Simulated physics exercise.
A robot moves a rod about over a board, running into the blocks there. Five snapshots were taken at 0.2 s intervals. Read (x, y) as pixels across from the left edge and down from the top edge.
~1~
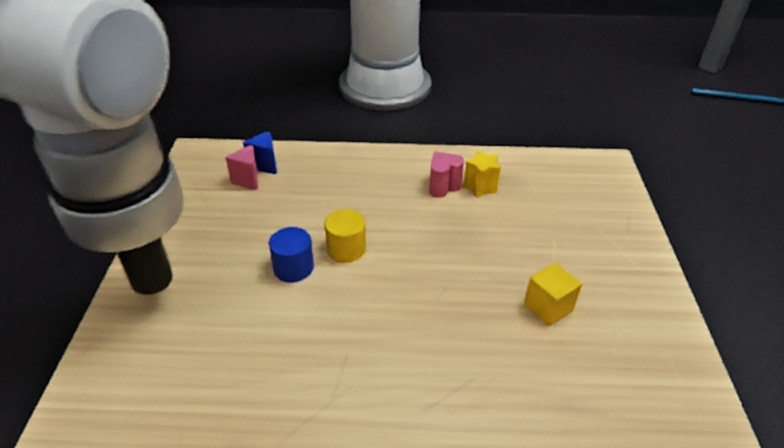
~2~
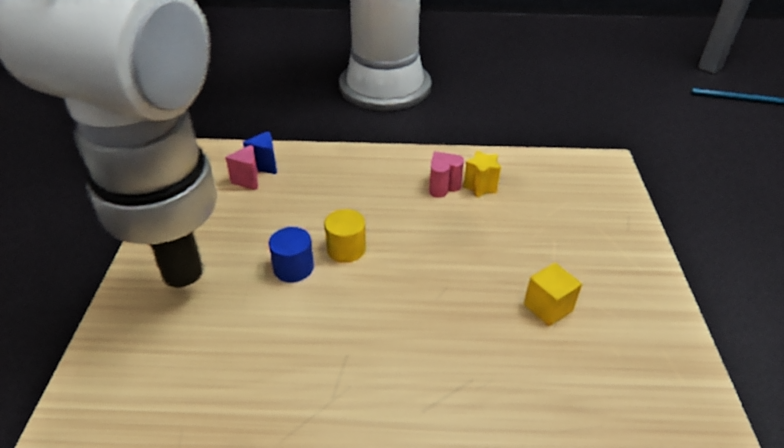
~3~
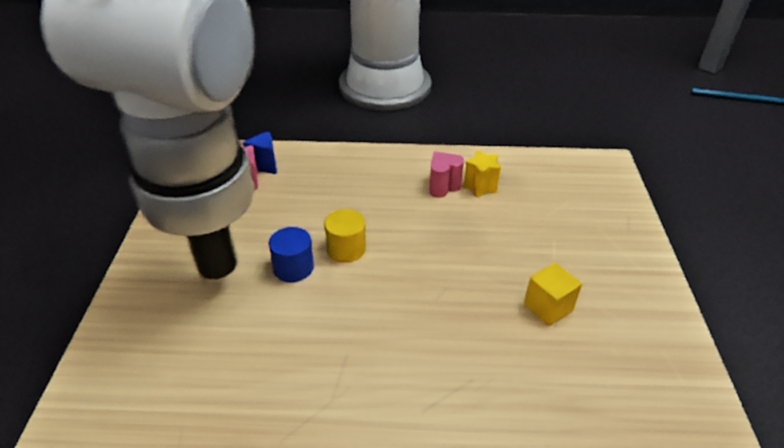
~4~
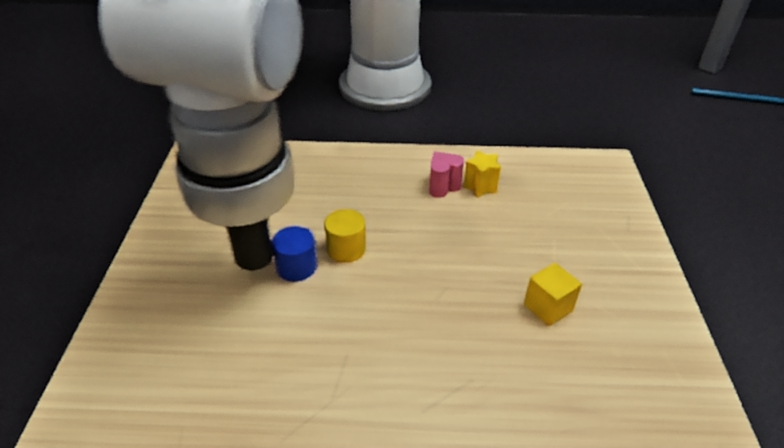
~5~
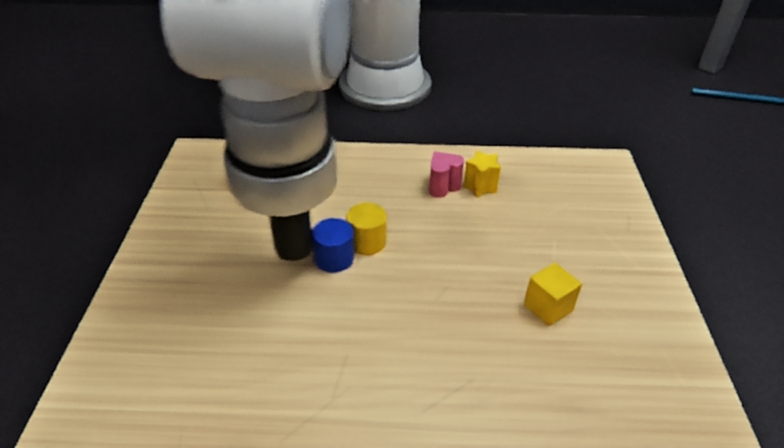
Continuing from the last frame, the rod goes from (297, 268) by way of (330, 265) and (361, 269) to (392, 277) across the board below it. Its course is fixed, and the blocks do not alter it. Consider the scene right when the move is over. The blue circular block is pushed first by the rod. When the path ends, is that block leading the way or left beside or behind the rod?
When the path ends, it will lie beside or behind the rod.
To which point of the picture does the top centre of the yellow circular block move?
Roughly at (406, 199).
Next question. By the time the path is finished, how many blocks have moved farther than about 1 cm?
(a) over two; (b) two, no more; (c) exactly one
(b)
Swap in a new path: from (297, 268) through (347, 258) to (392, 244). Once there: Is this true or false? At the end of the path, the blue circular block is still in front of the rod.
That is true.
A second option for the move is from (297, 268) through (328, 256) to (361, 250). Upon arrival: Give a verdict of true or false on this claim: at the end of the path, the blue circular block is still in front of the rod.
The claim holds.
On the path given first. Halfway along, rod at (345, 248); blue circular block at (380, 226); yellow circular block at (400, 202).
At the end, rod at (392, 259); blue circular block at (411, 226); yellow circular block at (406, 199).
